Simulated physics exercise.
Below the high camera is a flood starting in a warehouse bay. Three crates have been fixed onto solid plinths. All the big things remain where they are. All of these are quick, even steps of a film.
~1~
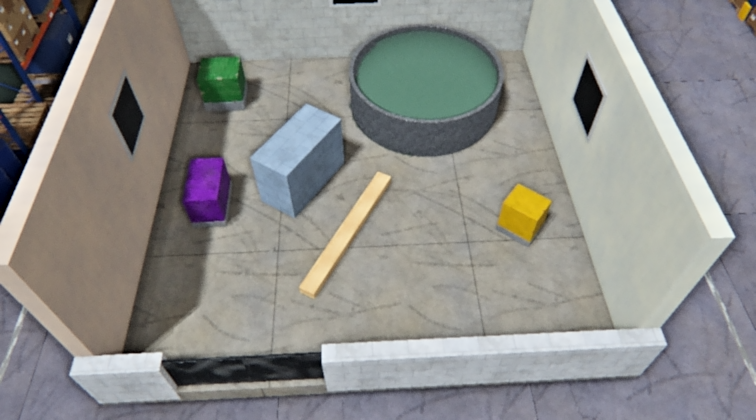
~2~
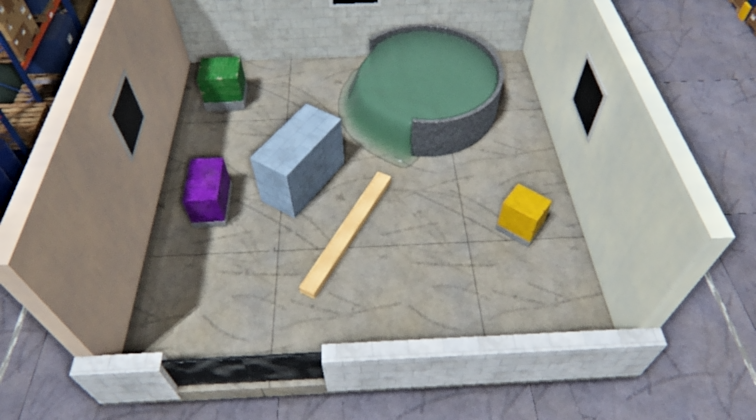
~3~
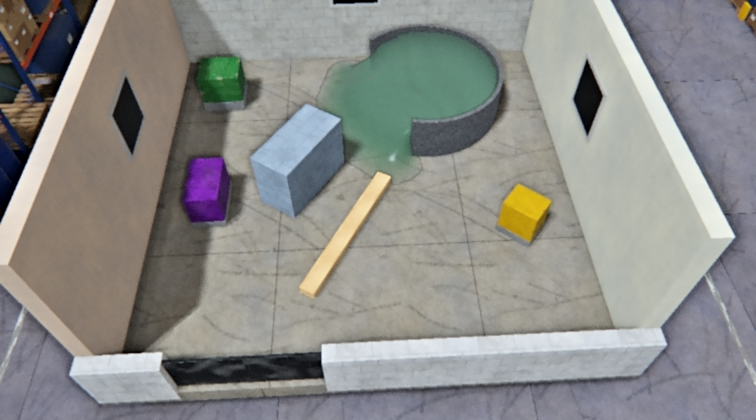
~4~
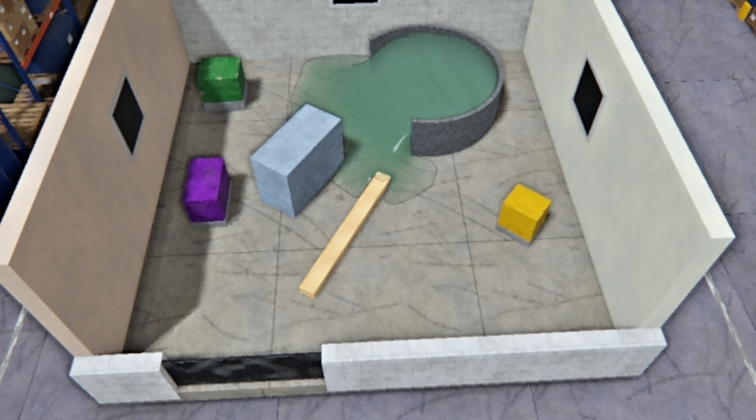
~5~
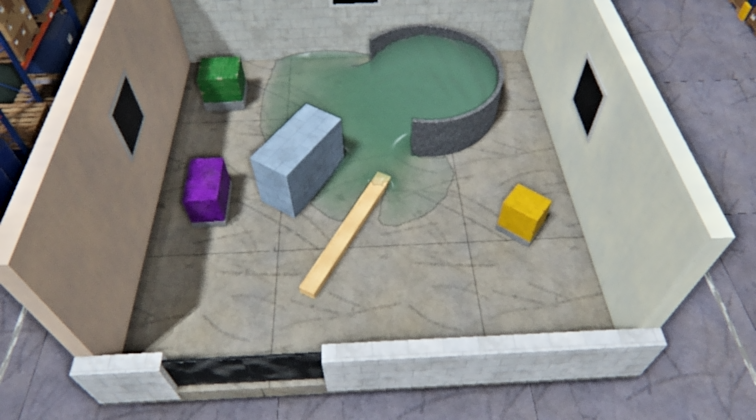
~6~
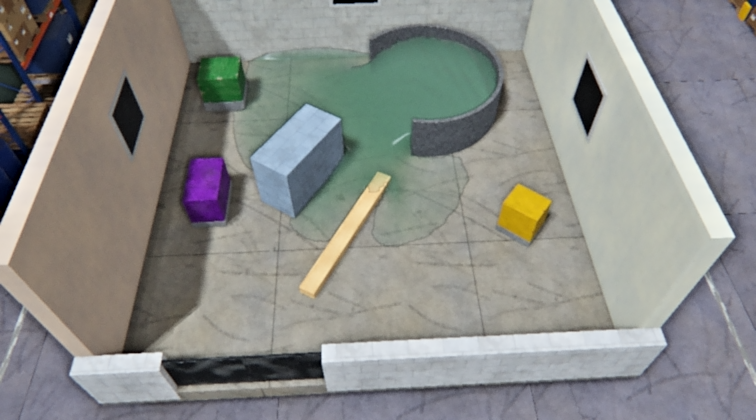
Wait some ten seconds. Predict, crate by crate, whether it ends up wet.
The purple crate ends up wet; the yellow crate ends up wet; the green crate ends up wet.
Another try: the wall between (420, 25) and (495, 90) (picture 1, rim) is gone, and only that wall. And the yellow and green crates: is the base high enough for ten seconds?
First, the yellow crate is flooded; second, the green crate is not reached.
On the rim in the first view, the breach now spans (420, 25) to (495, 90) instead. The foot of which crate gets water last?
I'd go with the one in purple.
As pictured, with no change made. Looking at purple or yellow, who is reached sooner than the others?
I reckon it's the purple one.
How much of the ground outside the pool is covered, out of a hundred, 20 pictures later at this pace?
I reckon 65 per cent or so.
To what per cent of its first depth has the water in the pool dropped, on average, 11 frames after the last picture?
32 percent or thereabouts.
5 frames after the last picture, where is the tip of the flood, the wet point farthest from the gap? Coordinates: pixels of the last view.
Somewhere about (214, 348).
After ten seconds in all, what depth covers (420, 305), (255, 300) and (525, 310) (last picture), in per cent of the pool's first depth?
In order: Roughly 6, 14 and 16 in a hundred.
A moment on, water covers 45 % of the floor; the purple crate water round its plinth, the yellow crate not reached, the green crate water round its plinth.
Next, water covers 60 % of the floor; the purple crate water round its plinth, the yellow crate water round its plinth, the green crate water round its plinth.
Then, water covers 65 % of the floor; the purple crate water round its plinth, the yellow crate water round its plinth, the green crate water round its plinth.
Later, water covers 85 % of the floor; the purple crate water round its plinth, the yellow crate water round its plinth, the green crate water round its plinth.
In the end, water covers 100 % of the floor; the purple crate was topped, the yellow crate was topped, the green crate was topped.
